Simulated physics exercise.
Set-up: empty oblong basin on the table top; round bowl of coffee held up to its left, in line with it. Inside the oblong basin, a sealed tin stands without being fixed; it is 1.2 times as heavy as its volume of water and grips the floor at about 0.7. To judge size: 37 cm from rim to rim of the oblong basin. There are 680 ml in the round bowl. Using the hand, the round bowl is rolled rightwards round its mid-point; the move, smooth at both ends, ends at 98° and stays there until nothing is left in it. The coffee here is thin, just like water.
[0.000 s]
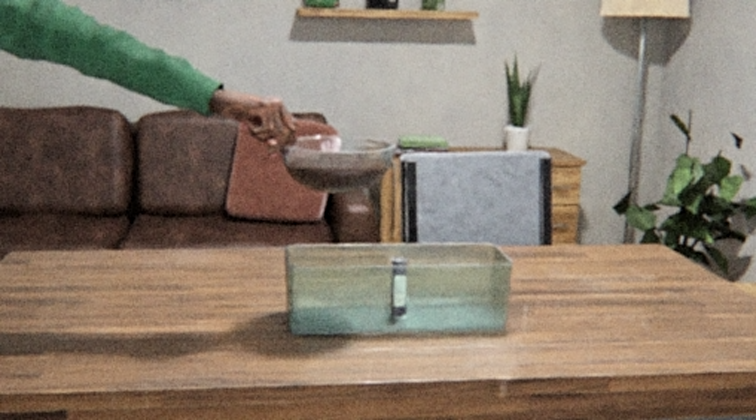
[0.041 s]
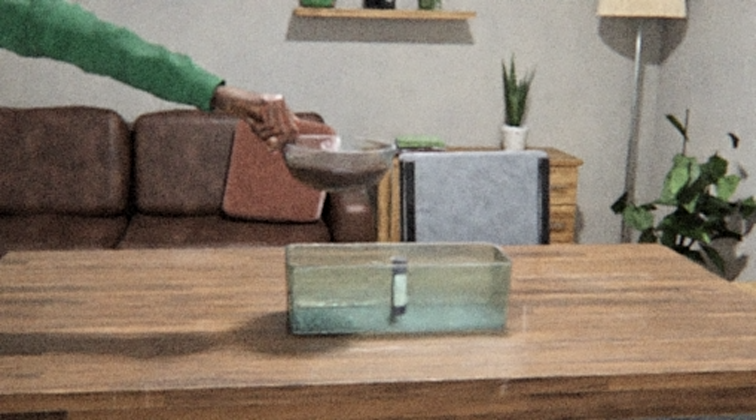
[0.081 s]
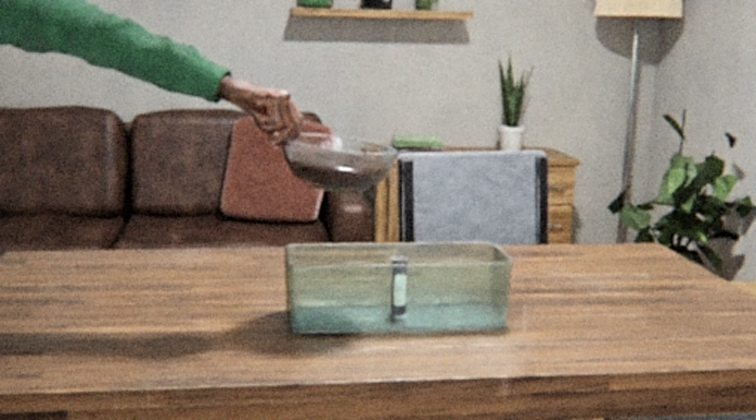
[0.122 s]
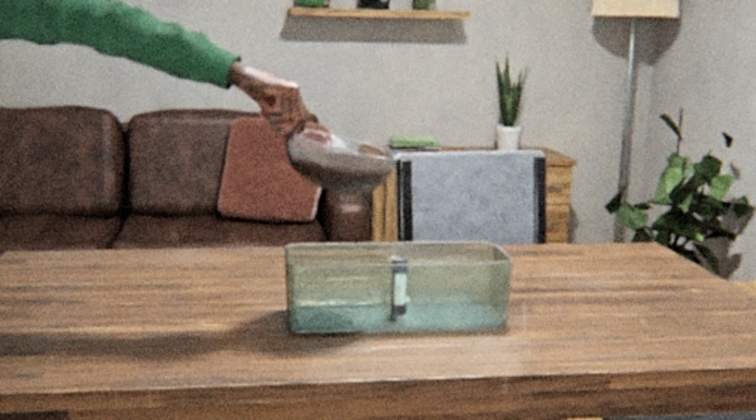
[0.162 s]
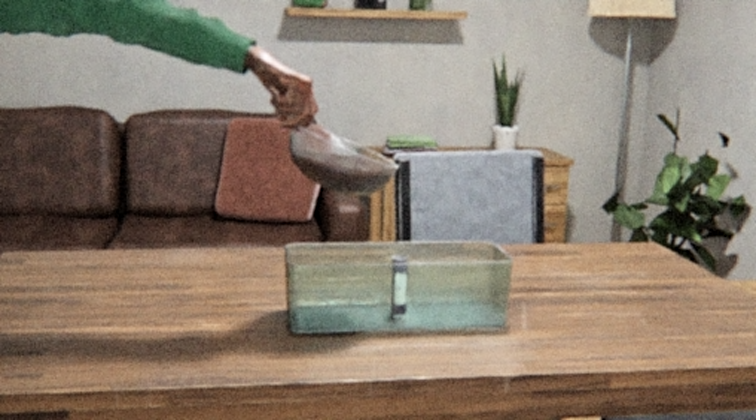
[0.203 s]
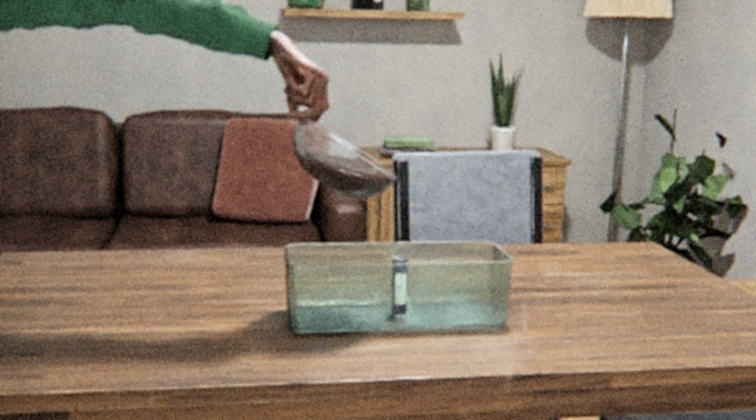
We see a hand in a green sleeve holding a round bowl of dark liquid above a clear oblong basin on a wooden table, tilting the bowl rightwards, slightly at first and then more steeply.
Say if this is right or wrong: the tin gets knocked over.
Wrong, it stays standing.
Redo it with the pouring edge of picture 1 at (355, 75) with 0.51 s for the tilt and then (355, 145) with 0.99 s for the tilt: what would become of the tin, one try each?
Trial 1 - tin tips; trial 2 - tin stays standing.
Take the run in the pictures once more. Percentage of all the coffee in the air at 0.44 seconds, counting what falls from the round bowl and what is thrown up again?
I'd put it at about 54 percent.
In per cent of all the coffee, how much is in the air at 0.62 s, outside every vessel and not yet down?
I'd put it at about 7 per cent of the liquid.
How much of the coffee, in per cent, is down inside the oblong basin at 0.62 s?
About 92 per cent.
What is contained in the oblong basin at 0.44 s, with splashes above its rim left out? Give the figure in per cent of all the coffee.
About 38 per cent.
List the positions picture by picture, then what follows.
In the first frame, it leans 0°; its right rim is at (393, 146); the coffee meets the walls at (286, 161) and (387, 161); the oblong basin's rim runs from (286, 257) to (504, 255); the tin's top is at (400, 262).
In the second frame, it leans 2°; its right rim is at (394, 147); the coffee meets the walls at (286, 160) and (388, 162).
In the third frame, it leans 6°; its right rim is at (395, 151); the coffee meets the walls at (288, 158) and (388, 163).
In the fourth frame, it leans 13°; its right rim is at (396, 157); the coffee meets the walls at (290, 155) and (389, 165).
In the fifth frame, it leans 23°; its right rim is at (396, 166); the coffee meets the walls at (292, 153) and (391, 168).
In the sixth frame, it leans 34°; its right rim is at (394, 177); the coffee meets the walls at (297, 152) and (392, 171); 1 per cent is over the edge.
After 0.44 s the tilt is 94° and 8 per cent is still to pour; the tin stands where it began.
After 0.62 s the tilt is 98° and 0 per cent is still to pour; the tin stands where it began.
After 0.81 s the tilt is 98° and 1 per cent is still to pour; the tin stands where it began.
After 1.01 s the tilt is 98° and 0 per cent is still to pour; the tin stands where it began.
In the end the tin stands where it began.
